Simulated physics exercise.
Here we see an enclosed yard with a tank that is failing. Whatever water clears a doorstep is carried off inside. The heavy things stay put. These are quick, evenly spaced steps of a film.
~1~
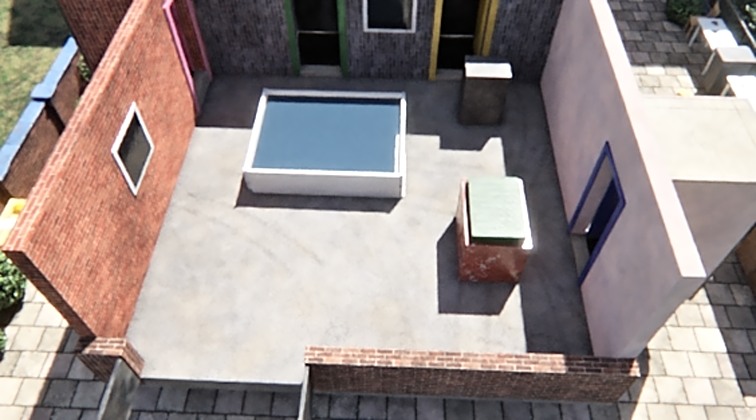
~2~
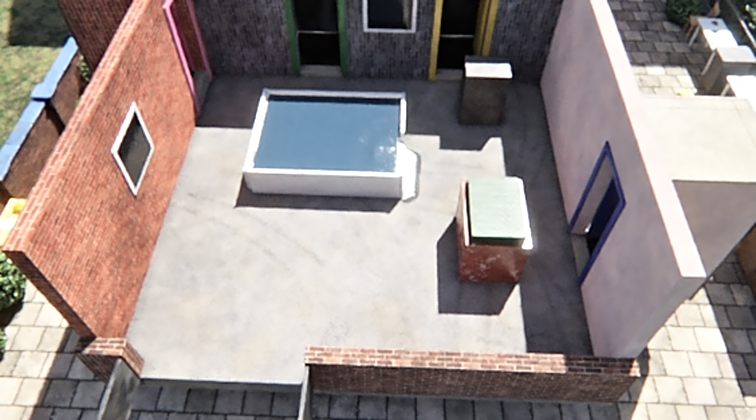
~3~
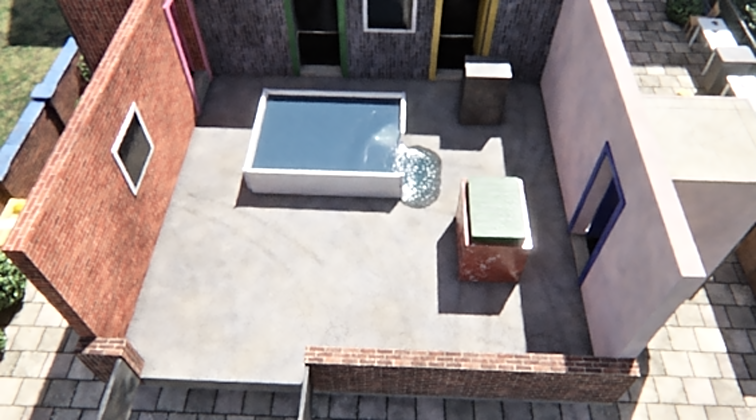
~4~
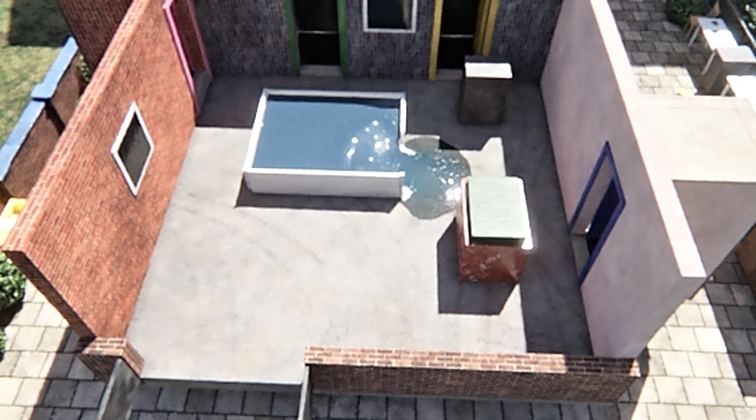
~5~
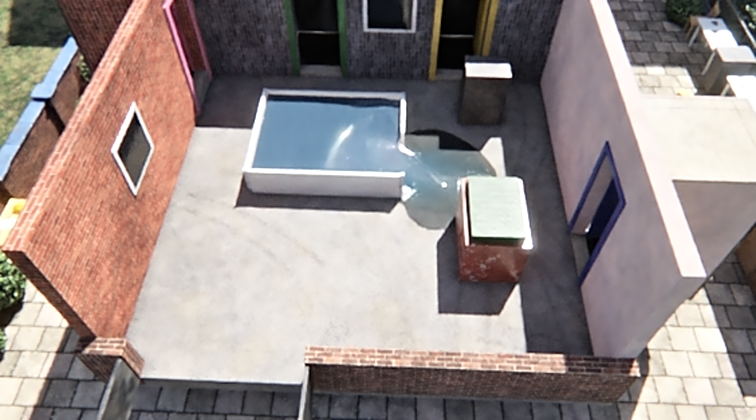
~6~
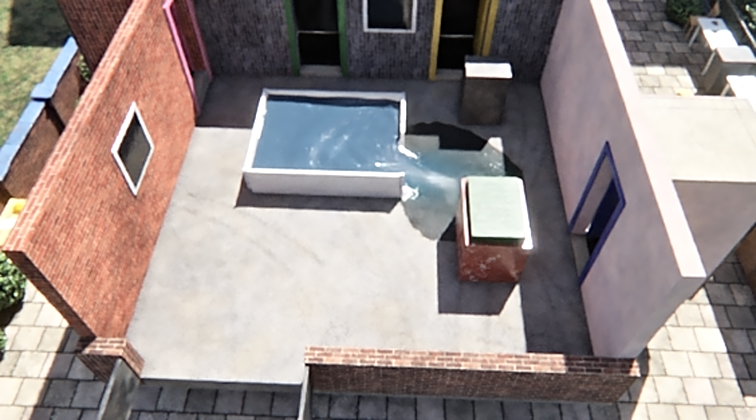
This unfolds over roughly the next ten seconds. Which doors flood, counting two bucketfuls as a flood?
At the end, the yellow door will let in an allowed amount; the pink door will let in an allowed amount; the blue door will let in too much; the green door will let in an allowed amount.
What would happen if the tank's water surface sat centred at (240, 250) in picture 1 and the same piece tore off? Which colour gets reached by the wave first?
That's the blue-painted one.
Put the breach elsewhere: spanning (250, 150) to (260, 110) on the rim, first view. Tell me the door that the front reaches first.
That's the pink-painted one.
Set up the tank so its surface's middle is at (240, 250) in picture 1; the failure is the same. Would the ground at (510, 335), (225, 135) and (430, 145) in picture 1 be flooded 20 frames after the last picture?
The first spot ends up sodden, the second left untouched and the third sodden.
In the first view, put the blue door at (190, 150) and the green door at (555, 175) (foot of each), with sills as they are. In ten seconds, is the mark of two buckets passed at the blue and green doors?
Going through them, I find the blue door escapes flooding and the green door overflows.
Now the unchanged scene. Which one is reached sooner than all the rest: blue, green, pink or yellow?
I'd go with the one in blue.
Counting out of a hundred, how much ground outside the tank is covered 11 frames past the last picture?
Roughly 25 percent, I reckon.
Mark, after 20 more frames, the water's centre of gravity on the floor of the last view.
Point: (407, 170).
A moment on, water covers 15 % of the floor; the yellow door not reached, the pink door not reached, the blue door not reached, the green door not reached.
Next, water covers 25 % of the floor; the yellow door not reached, the pink door not reached, the blue door under two buckets in, the green door not reached.
Then, water covers 35 % of the floor; the yellow door wet at the sill, nothing in, the pink door not reached, the blue door over two buckets in, the green door not reached.
Later, water covers 55 % of the floor; the yellow door wet at the sill, nothing in, the pink door not reached, the blue door over two buckets in, the green door wet at the sill, nothing in.
In the end, water covers 90 % of the floor; the yellow door wet at the sill, nothing in, the pink door wet at the sill, nothing in, the blue door far over two buckets in, the green door wet at the sill, nothing in.
